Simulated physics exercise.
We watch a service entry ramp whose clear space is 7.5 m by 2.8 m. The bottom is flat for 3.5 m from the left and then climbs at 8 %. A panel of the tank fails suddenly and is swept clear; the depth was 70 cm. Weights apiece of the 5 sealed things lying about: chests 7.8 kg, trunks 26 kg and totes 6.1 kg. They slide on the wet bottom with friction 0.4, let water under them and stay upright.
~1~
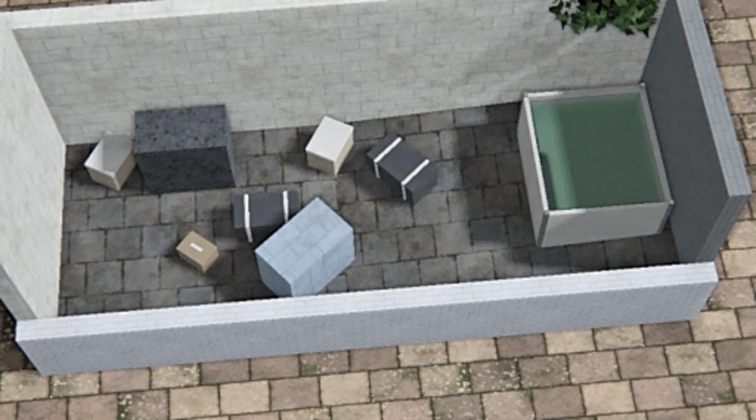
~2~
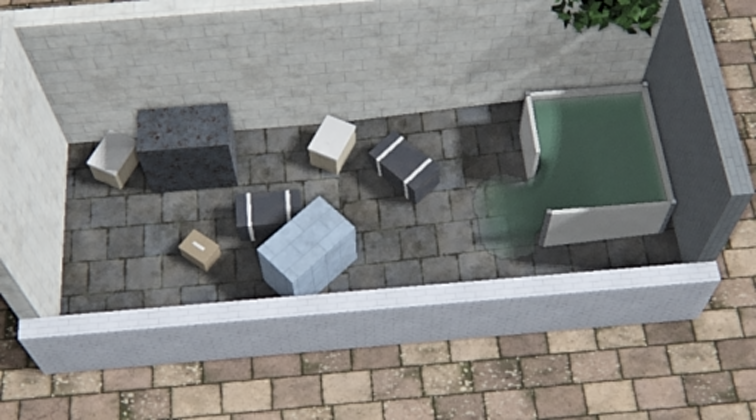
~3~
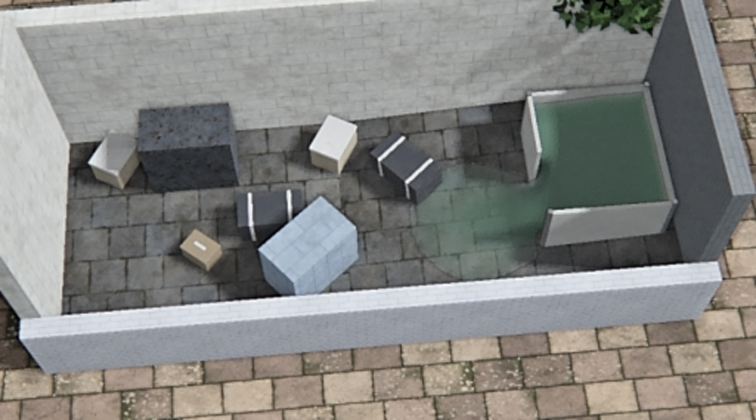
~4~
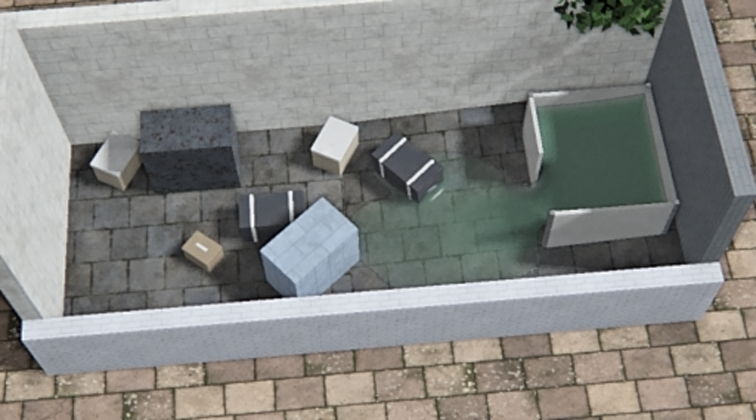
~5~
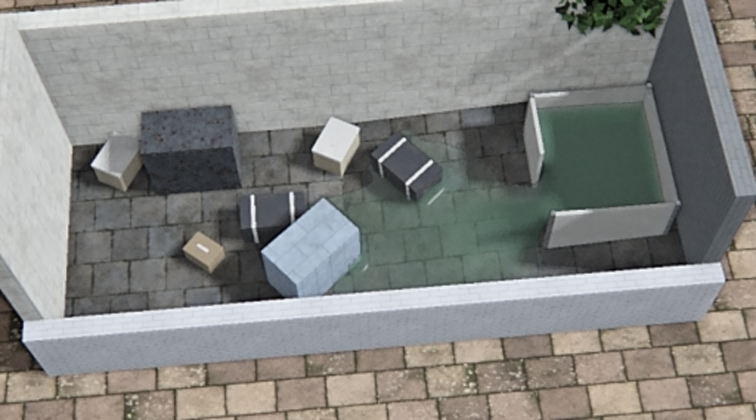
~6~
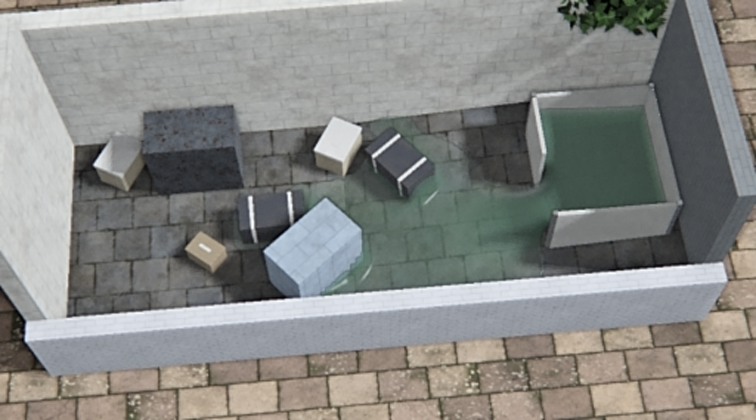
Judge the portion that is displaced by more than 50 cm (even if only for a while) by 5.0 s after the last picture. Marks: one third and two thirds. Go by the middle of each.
It is two thirds or more.
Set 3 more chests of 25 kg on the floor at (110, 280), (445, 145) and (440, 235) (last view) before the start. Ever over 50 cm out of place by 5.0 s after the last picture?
In turn: Over, under, over.
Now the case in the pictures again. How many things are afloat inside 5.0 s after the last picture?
I count 5.
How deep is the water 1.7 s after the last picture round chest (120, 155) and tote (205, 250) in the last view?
Roughly 3 and 10 cm.
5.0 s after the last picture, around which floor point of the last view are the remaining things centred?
Near (173, 228).
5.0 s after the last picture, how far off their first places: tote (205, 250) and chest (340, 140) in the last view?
In turn: 150 cm, 100 cm.
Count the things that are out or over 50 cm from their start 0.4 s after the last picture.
By then 1.
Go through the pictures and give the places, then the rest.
In the first picture, a trunk at (404, 161) rests on the ground; a trunk at (266, 209), on the bottom; water covers 2.1 m2; 0 of 5 have shifted.
In the second picture, a trunk at (406, 160) rests on the ground; a trunk at (269, 208), on the bottom; water covers 2.8 m2; 0 of 5 have shifted.
In the third picture, a trunk at (408, 160), on the bottom; a trunk at (270, 208) rests on the ground; 4.1 m2 under water; 0 of 5 have shifted.
In the fourth picture, a trunk at (409, 161) rests on the ground; a trunk at (272, 209), on the bottom; 5.6 m2 under water; 0 of 5 have shifted.
In the fifth picture, a trunk at (408, 161), on the bottom; a trunk at (273, 210), on the bottom; water covers 7.0 m2; 0 of 5 have shifted.
In the sixth picture, a trunk at (402, 157), on the bottom, 15 cm from its start; a trunk at (271, 210), on the bottom, 5 cm from its start; 7.7 m2 under water; 1 of 5 have shifted.
Then, 0.4 s after the last picture 1 of 5 are over 50 cm from their spots; 0 afloat.
Then, 1.7 s after the last picture 4 of 5 are over 50 cm from their spots; 3 afloat.
Then, 3.2 s after the last picture 4 of 5 are over 50 cm from their spots; 4 afloat.
Then, 5.0 s after the last picture 5 of 5 are over 50 cm from their spots, and 5 have been at some point; 5 afloat.
